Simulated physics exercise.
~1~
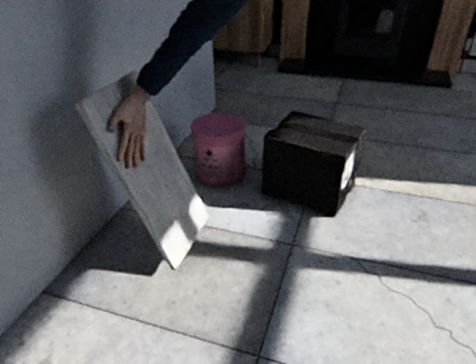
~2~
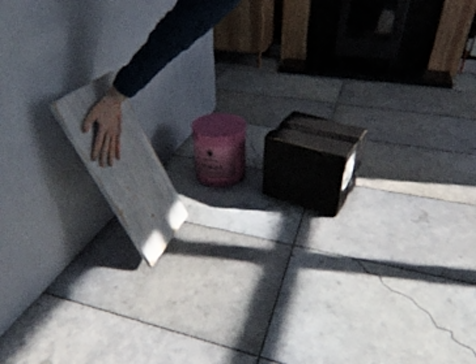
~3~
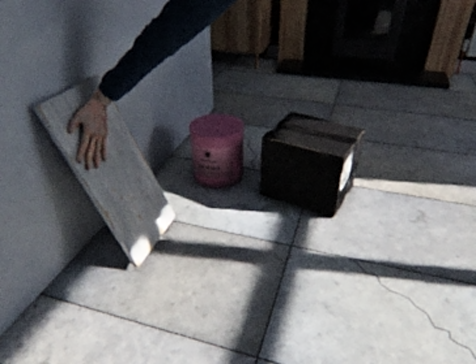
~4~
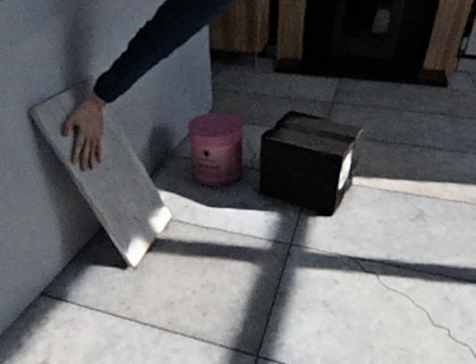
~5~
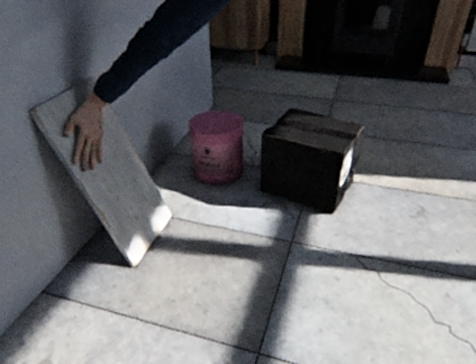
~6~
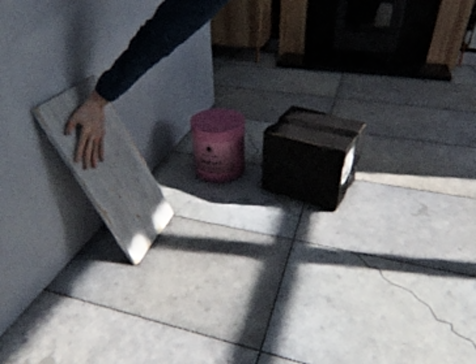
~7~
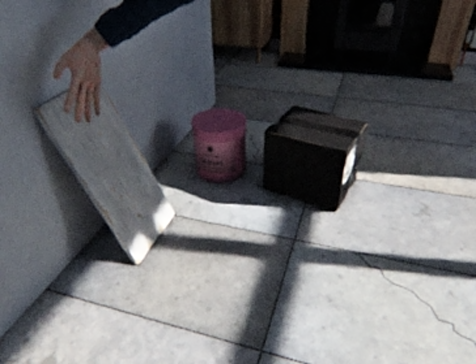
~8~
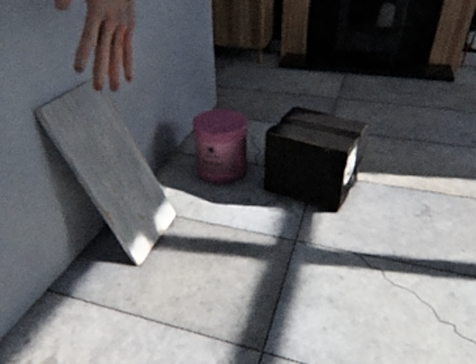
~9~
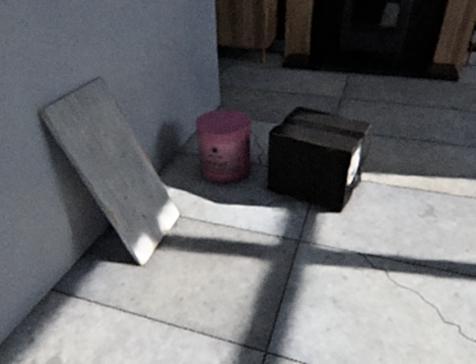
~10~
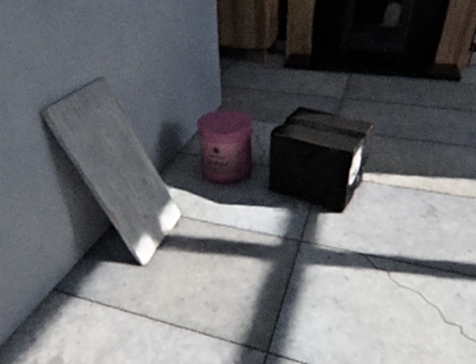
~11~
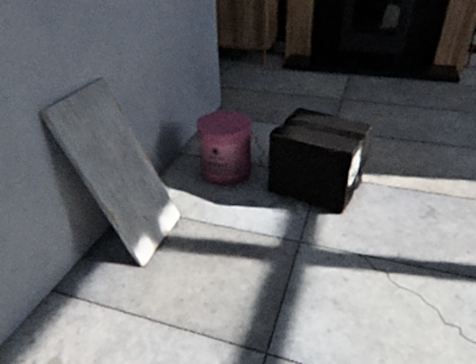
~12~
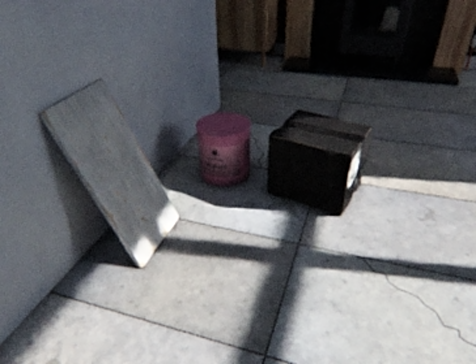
A hand in a dark sleeve holds a pale, whitish board at a slant beside a grey wall, seen from slightly above by a gently swaying camera. On the sunlit and shadowed tiled floor, a pink pail stands to the right of the board, with a black box just beyond it. The hand moves the board a short way left until it leans against the wall, then keeps its palm there briefly. It lets go gently and draws back up out of view. The board stays leaning, while the pail and box remain in their places.
